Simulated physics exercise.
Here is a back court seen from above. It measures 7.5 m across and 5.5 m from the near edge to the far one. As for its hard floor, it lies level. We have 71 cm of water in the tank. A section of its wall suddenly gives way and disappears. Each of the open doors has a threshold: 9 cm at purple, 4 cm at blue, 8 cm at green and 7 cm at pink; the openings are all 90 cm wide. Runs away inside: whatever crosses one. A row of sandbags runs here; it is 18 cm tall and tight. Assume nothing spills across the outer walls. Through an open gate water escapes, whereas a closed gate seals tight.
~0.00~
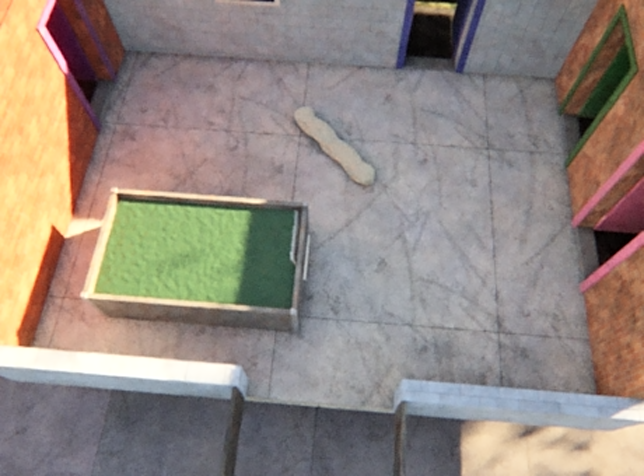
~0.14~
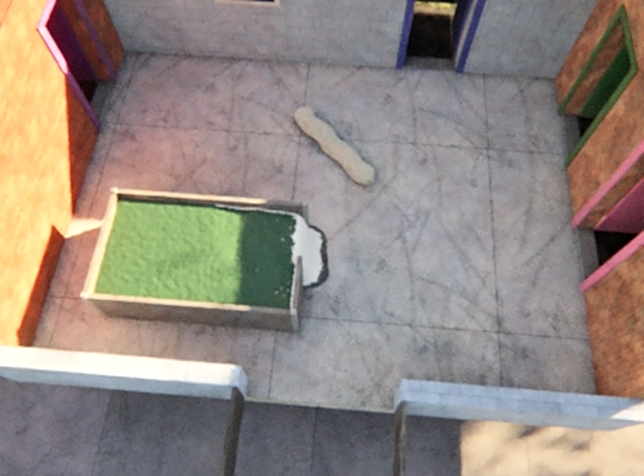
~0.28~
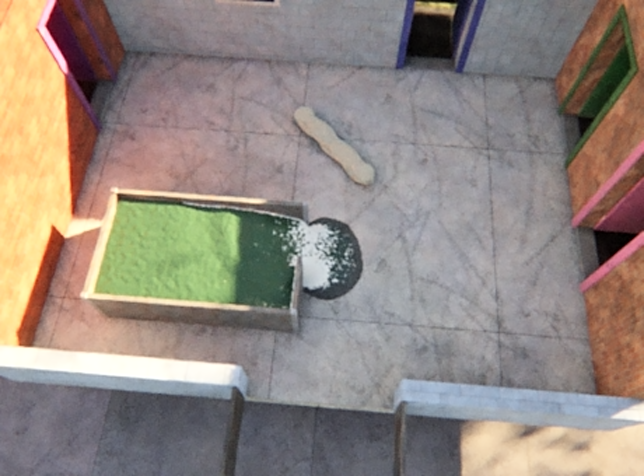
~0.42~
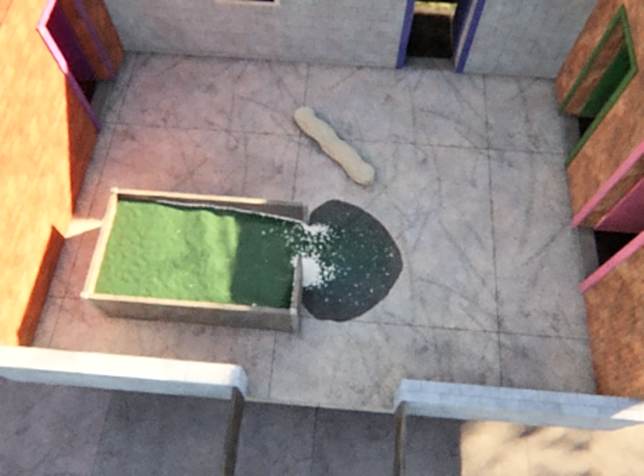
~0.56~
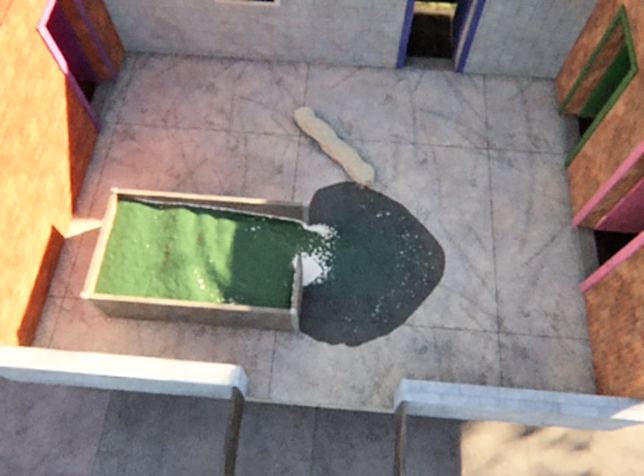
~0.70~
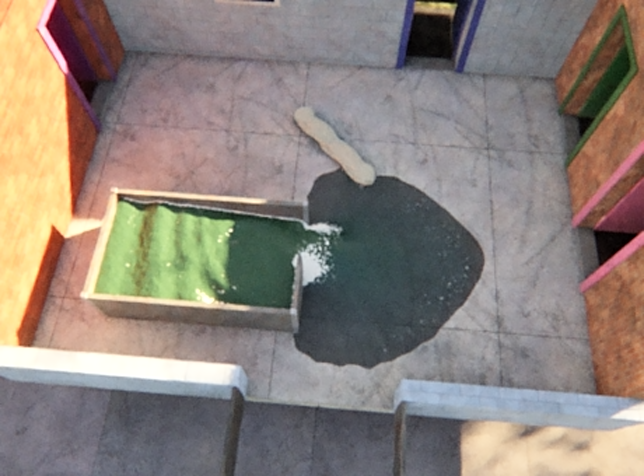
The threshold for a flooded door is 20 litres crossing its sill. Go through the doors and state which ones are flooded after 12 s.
One by one: Purple door: Within the limit. Blue door: Past the limit. Green door: Past the limit. Pink door: Past the limit.
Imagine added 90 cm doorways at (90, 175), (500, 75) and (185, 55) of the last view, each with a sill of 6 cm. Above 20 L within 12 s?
In that order: Short of it, beyond it, short of it.
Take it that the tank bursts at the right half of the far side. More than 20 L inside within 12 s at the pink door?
At the pink door the limit is not exceeded.
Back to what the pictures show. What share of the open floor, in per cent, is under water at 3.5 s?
About 45 per cent.
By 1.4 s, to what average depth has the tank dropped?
Around 53 cm on average.
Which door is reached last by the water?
Looks like the purple door.
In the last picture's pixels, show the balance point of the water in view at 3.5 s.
At roughly (354, 253).
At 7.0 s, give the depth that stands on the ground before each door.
Depths: Purple door 0 cm, blue door 8 cm, green door 11 cm, pink door 10 cm.
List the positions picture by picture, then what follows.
In the first picture, still water, 71 cm deep, in the tank at (201, 251).
In the second picture, water pours out at (302, 248) and has run 0.5 m, to (314, 283); typically 9 cm deep outside, 71 cm at the tank's back.
In the third picture, water pours out at (302, 249) and has run 0.8 m, to (357, 267); typically 10 cm deep outside, 71 cm at the tank's back.
In the fourth picture, the front is at (395, 269), 1.3 m from the gap at (302, 249); 1.7 m2 of floor is under water; 71 cm left at the back of the tank.
In the fifth picture, water pours out at (302, 249) and has run 2.0 m, to (437, 250); typically 5 cm deep outside, 71 cm at the tank's back.
In the sixth picture, water pours out at (302, 248) and has run 2.5 m, to (474, 249); typically 4 cm deep outside, 70 cm at the tank's back.
After 1.4 s water covers 35 % of the floor and is deepest (38 cm) near (312, 255); purple door not reached, blue door not reached, green door not reached, pink door 10 cm at the sill, 1 L in.
After 2.2 s water covers 45 % of the floor and is deepest (34 cm) near (578, 391); purple door not reached, blue door not reached, green door 14 cm at the sill, 1 L in, pink door 17 cm at the sill, 46 L in.
After 3.5 s water covers 45 % of the floor and is deepest (24 cm) near (554, 88); purple door not reached, blue door 3 cm at the sill, 0 L in, green door 13 cm at the sill, 25 L in, pink door 18 cm at the sill, 129 L in.
After 7.0 s water covers 65 % of the floor and is deepest (16 cm) near (556, 105); purple door not reached, blue door 8 cm at the sill, 10 L in, green door 11 cm at the sill, 62 L in, pink door 10 cm at the sill, 209 L in.
After 12.0 s water covers 90 % of the floor and is deepest (10 cm) near (581, 300); purple door 8 cm at the sill, 0 L in, blue door 7 cm at the sill, 45 L in, green door 7 cm at the sill, 79 L in, pink door 8 cm at the sill, 220 L in.
